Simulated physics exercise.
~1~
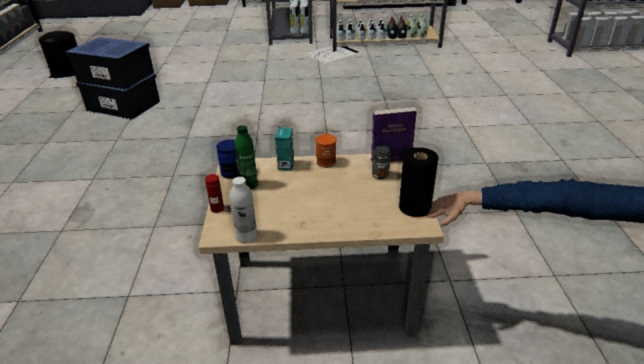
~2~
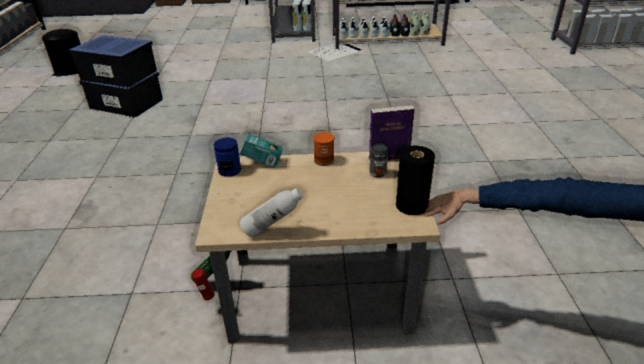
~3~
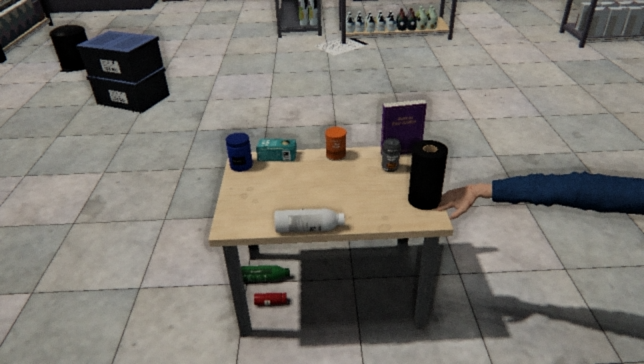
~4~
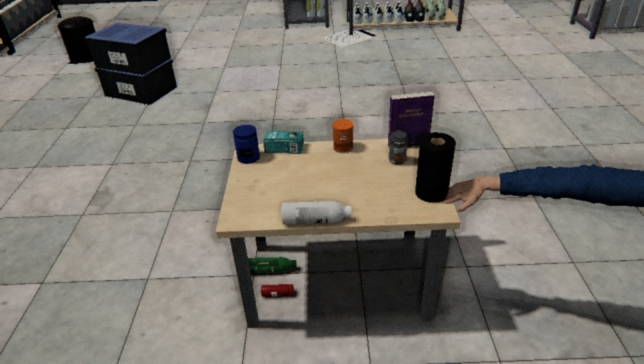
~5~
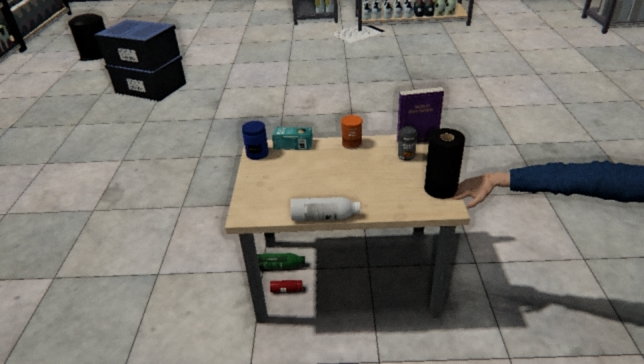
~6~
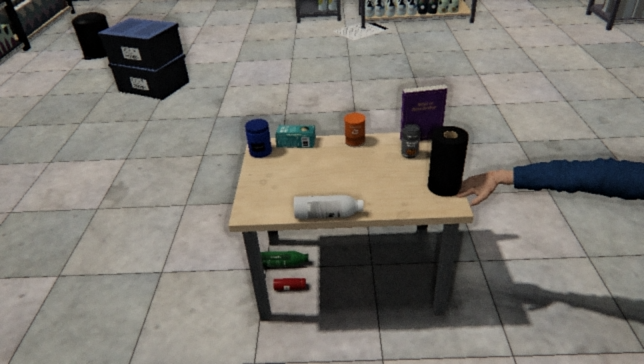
To begin with, nine items, including bottles, tins, a purple book and a black roll, stand on a small wooden side table while a blue-sleeved arm reaches in from the right, its hand at the table's edge. Then the green bottle and red shaker drop off the table, as the white bottle tips over and the turquoise packet topples. The white bottle settles on its side near the front edge, with the packet lying at the back. As the view drifts slightly left, the two fallen items lie on the floor below, while the book and the rest remain upright.
